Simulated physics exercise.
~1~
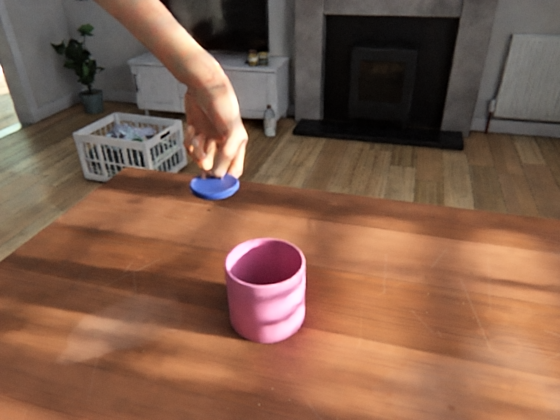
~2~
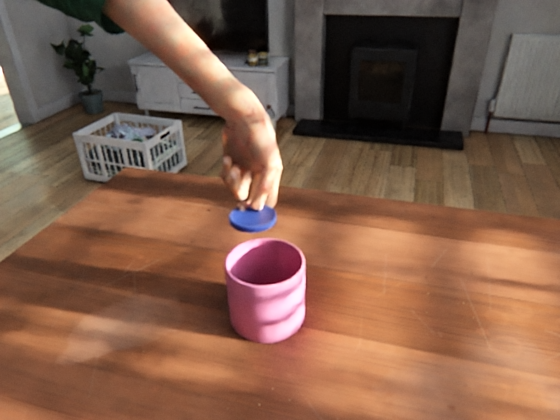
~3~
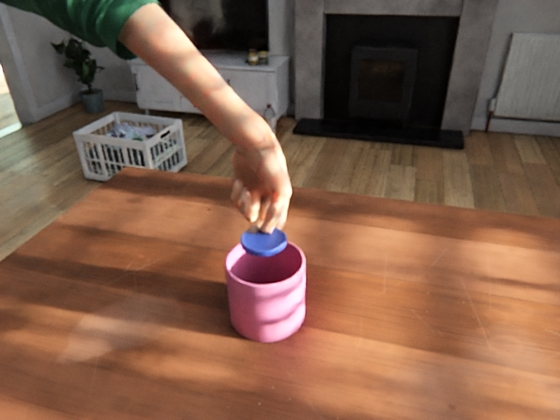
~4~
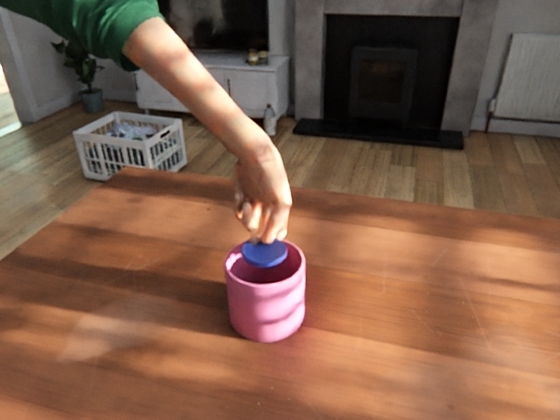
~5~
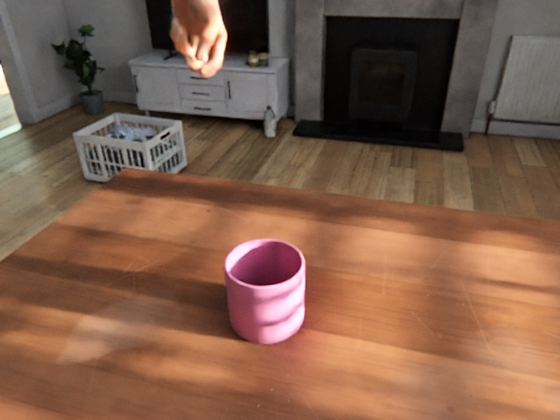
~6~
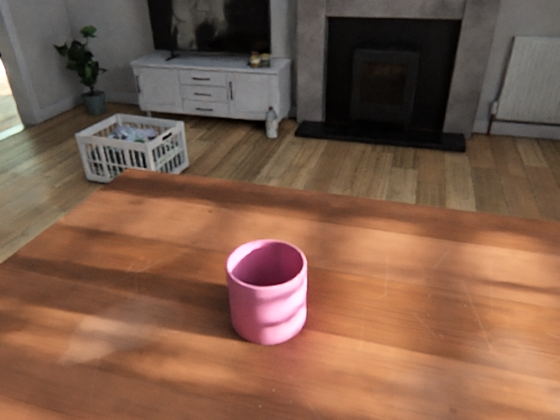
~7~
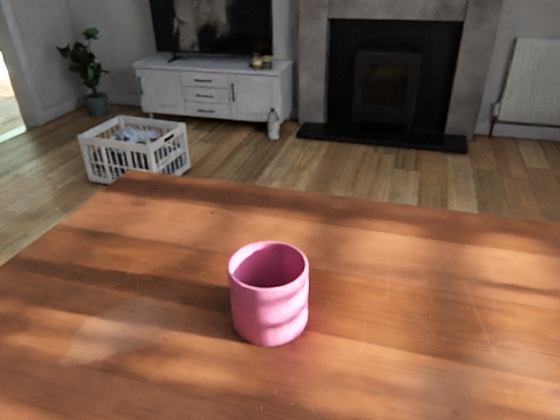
The clip opens on a pink cup standing on a sunlit wooden table, with a fireplace, a white cabinet and a laundry basket in the room behind. A hand reaches in from the upper left, holding a small round blue lid beyond the cup. It carries the lid to the right and down until it hovers over the opening. The fingers lower it to the rim, where it tilts and dips inside. The hand lets go, draws back and leaves the view. The lid has dropped into the cup, out of sight, and the cup stands uncovered.
